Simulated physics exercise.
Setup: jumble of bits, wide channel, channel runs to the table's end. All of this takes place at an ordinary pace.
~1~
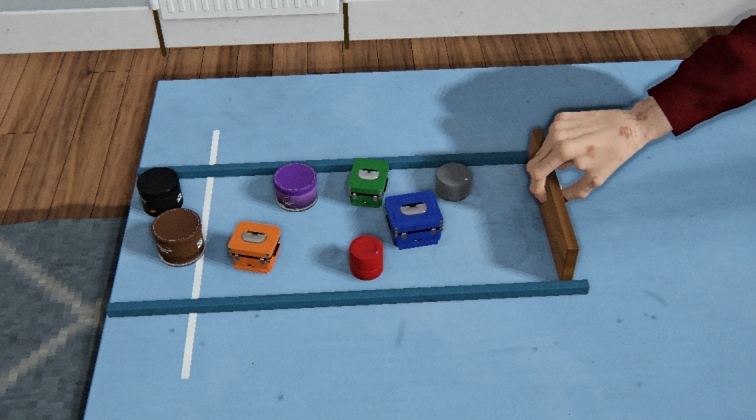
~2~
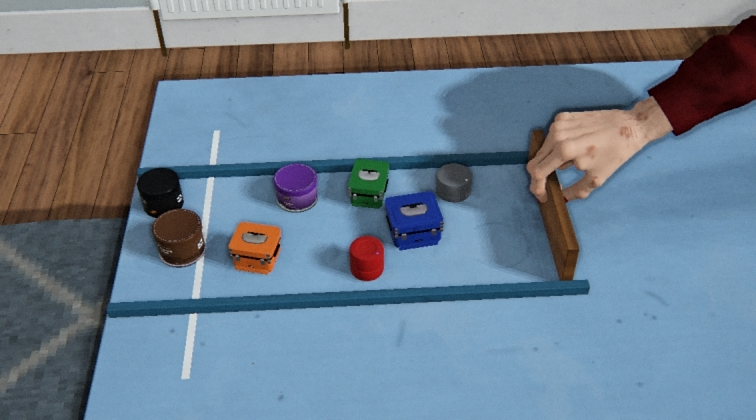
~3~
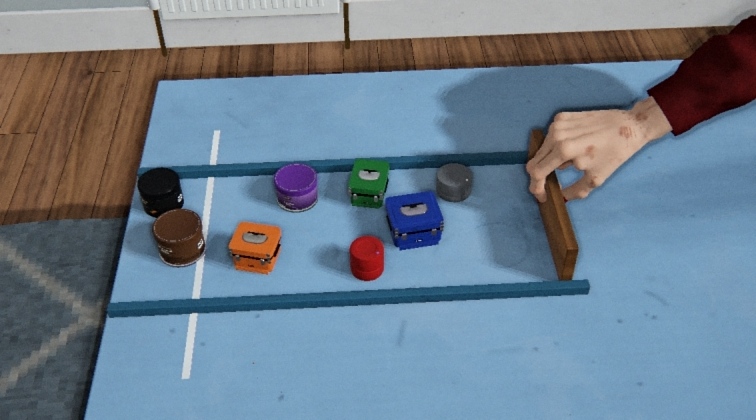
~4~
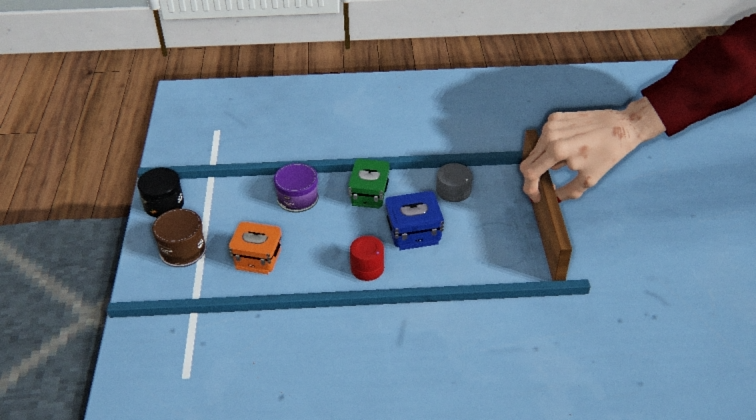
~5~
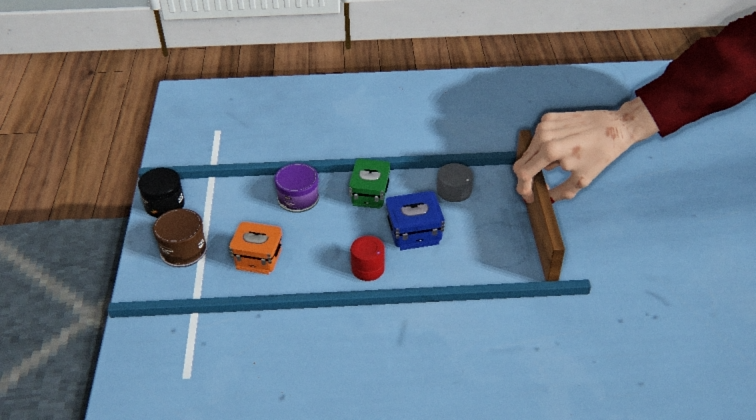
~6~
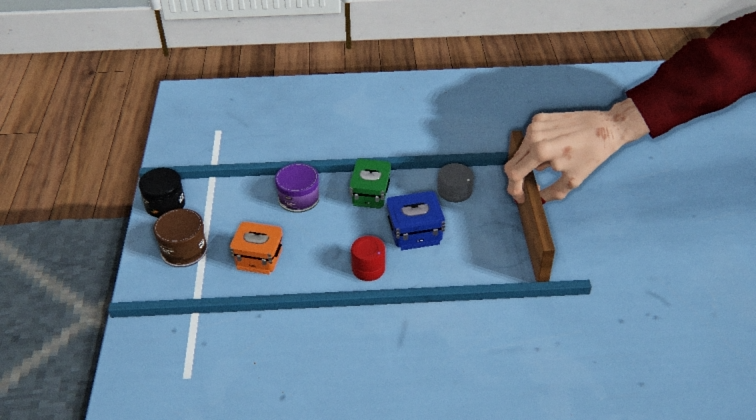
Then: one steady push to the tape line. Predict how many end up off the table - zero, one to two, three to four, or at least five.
One to two end up off the table.
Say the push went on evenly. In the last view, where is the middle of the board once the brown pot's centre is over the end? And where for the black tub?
The middle is at (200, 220) when it's the brown pot, and at (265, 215) when it's the black tub.
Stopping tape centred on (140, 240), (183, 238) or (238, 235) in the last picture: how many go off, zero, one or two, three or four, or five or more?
Taking the tapes one after another, the count is five or over, then 3 or 4, then 1 or 2.
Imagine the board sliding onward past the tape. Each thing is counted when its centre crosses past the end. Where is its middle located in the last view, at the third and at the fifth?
Near (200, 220) first, near (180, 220) second.
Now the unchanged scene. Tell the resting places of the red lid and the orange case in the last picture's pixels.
One ends up near (180, 273) and the other near (139, 267).
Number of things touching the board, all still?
The count comes out at 3.
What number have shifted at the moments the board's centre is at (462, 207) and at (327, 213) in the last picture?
Counting first: 1, next 6.
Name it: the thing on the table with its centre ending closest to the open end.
The foremost one is the brown pot.
Early on, none off yet; black tub at rest near (162, 193); brown pot at rest near (181, 238); orange case at rest near (258, 248).
A while later, none off yet; black tub travelled about its own width near (127, 195); brown pot moving near (172, 237); orange case travelled about its own width near (194, 263).
Finally, the number that fall off is one or two; lost, purple tin and black tub.
